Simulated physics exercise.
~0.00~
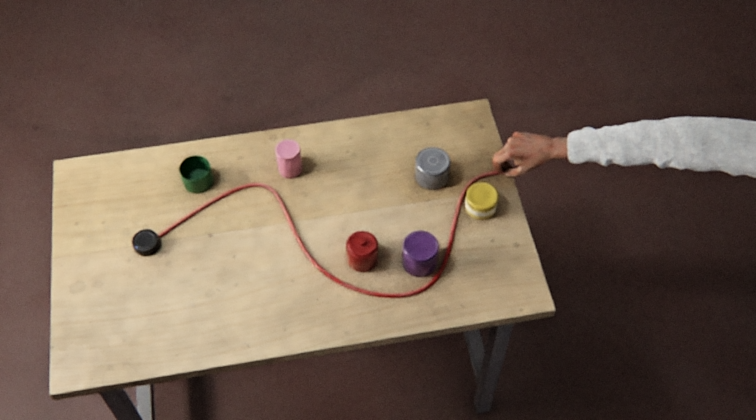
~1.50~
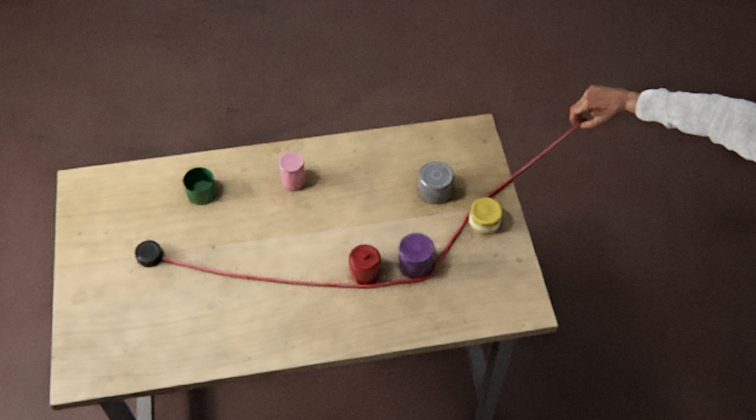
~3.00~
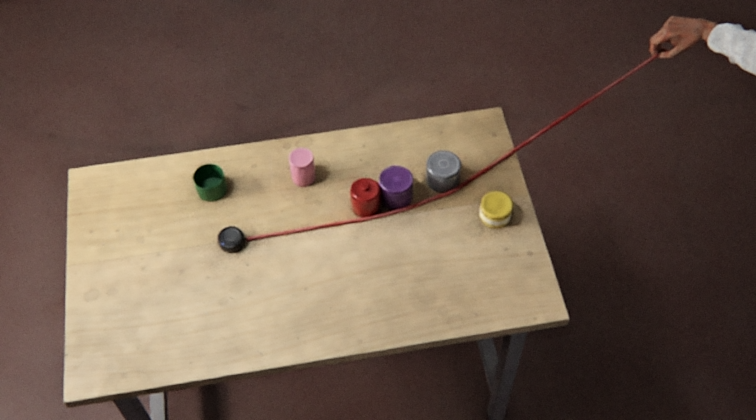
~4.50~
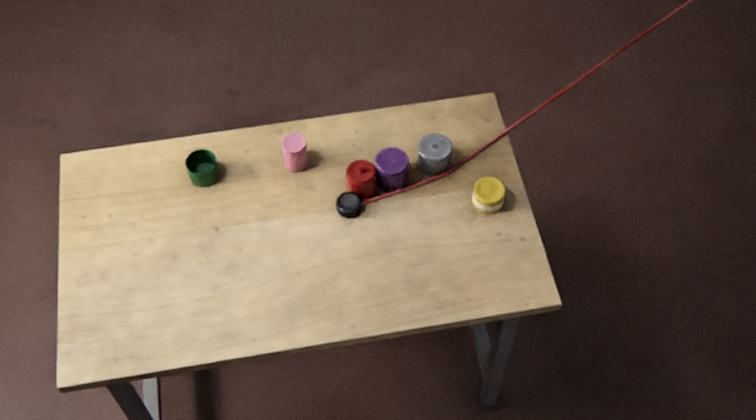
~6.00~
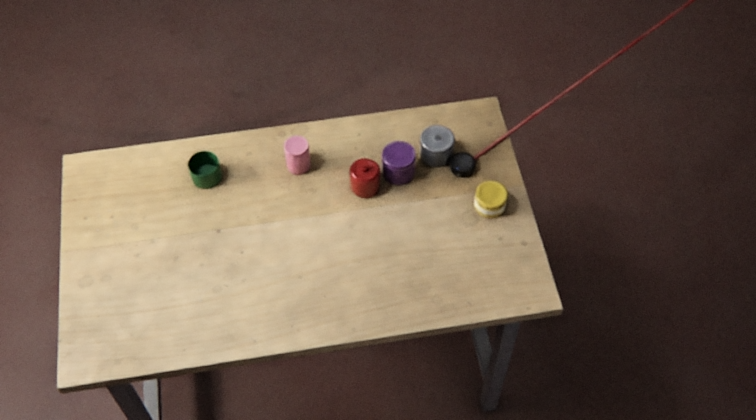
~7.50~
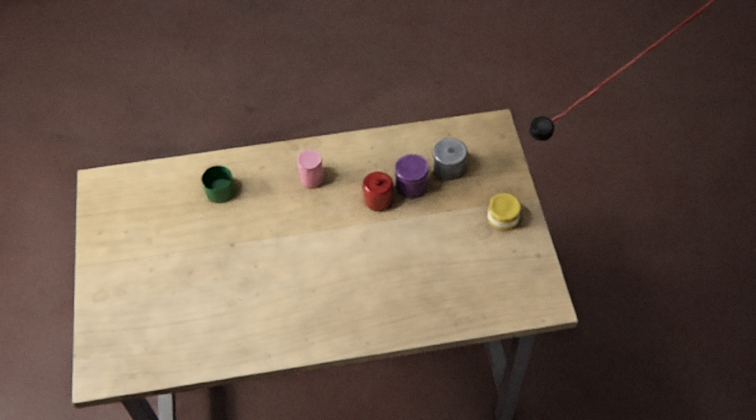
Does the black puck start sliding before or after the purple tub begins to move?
It starts after the purple tub. The tightening cord shifts the tub slightly while the puck is still in its place, and the puck slides only later.
